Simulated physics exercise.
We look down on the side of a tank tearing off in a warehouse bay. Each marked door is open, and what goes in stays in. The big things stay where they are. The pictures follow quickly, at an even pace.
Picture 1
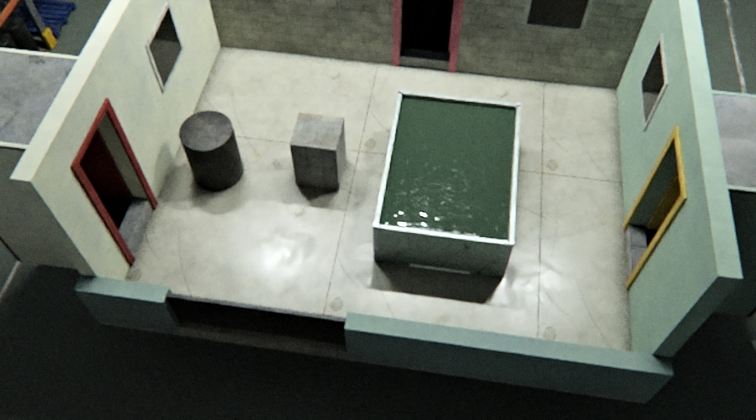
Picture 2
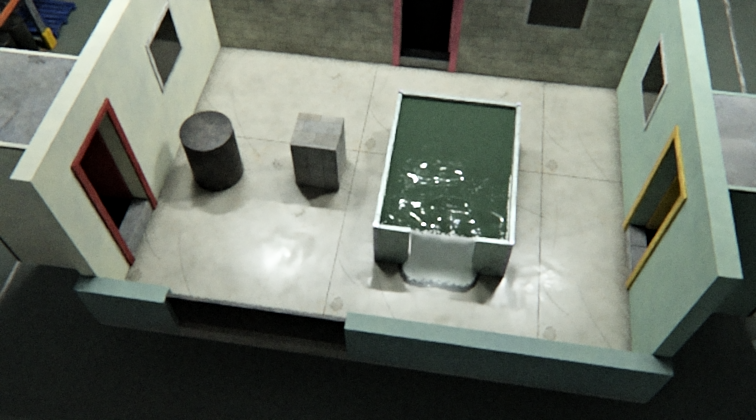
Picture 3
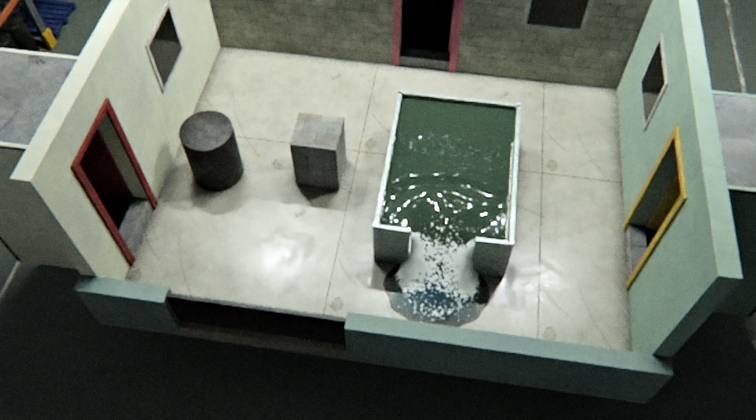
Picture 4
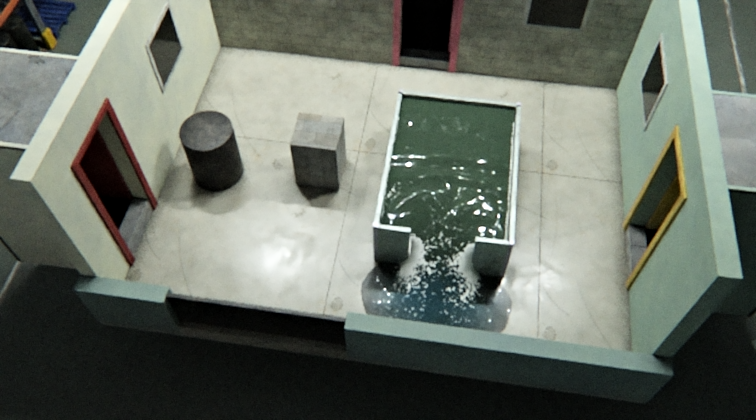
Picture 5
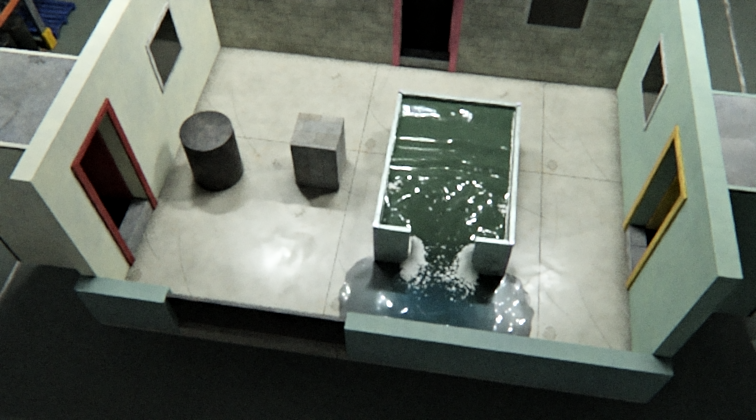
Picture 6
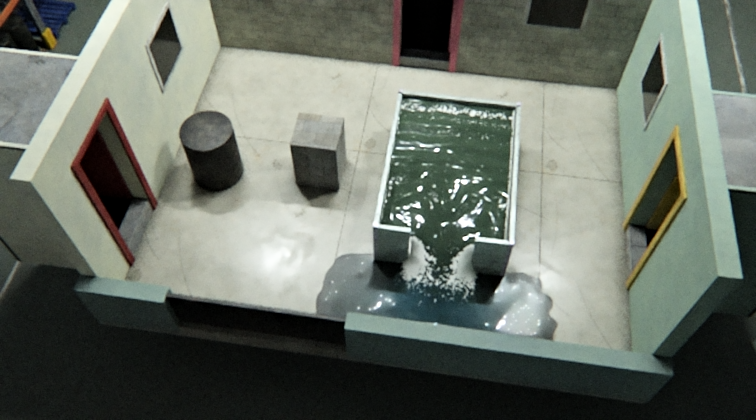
A tank of green water opens at its front, and water pours out across the floor.
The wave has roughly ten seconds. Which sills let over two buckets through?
The yellow door holds within the limit; the red door holds within the limit; the pink door holds within the limit.
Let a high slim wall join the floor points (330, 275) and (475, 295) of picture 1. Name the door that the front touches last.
That is the pink door.
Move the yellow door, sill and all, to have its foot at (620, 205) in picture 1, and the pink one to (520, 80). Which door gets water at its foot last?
That is the door marked pink.
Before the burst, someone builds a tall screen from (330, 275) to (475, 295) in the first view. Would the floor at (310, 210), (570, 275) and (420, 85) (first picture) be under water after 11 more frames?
In that order: Under water, wet, clear.
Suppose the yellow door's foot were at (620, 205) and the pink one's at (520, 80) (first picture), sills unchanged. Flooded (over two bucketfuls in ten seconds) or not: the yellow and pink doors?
In short: Yellow door is under; pink door keeps below it.
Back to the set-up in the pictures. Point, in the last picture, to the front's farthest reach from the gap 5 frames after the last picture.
Near (177, 310).
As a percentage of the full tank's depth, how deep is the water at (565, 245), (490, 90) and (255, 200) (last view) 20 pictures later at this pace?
Roughly 10, 0 and 4 per cent, in turn.
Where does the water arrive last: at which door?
The pink-painted one.
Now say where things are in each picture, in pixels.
The water tank at (451, 165) is whole and still, in the first frame.
The front is at (471, 282), out from the gap at (440, 256), in the second frame.
Water pours out at (440, 256) and has run to (455, 321), in the third frame.
The front is at a hidden place, out from the gap at (440, 257), in the fourth frame.
The front is at a hidden place, out from the gap at (440, 256), in the fifth frame.
The front is at a hidden place, out from the gap at (440, 256), in the sixth frame.
A moment on, water covers 20 % of the floor; the yellow door not reached, the red door not reached, the pink door not reached.
Next, water covers 40 % of the floor; the yellow door wet at the sill, nothing in, the red door wet at the sill, nothing in, the pink door not reached.
Then, water covers 65 % of the floor; the yellow door wet at the sill, nothing in, the red door wet at the sill, nothing in, the pink door not reached.
Later, water covers 95 % of the floor; the yellow door wet at the sill, nothing in, the red door wet at the sill, nothing in, the pink door wet at the sill, nothing in.
In the end, water covers 100 % of the floor; the yellow door wet at the sill, nothing in, the red door wet at the sill, nothing in, the pink door wet at the sill, nothing in.
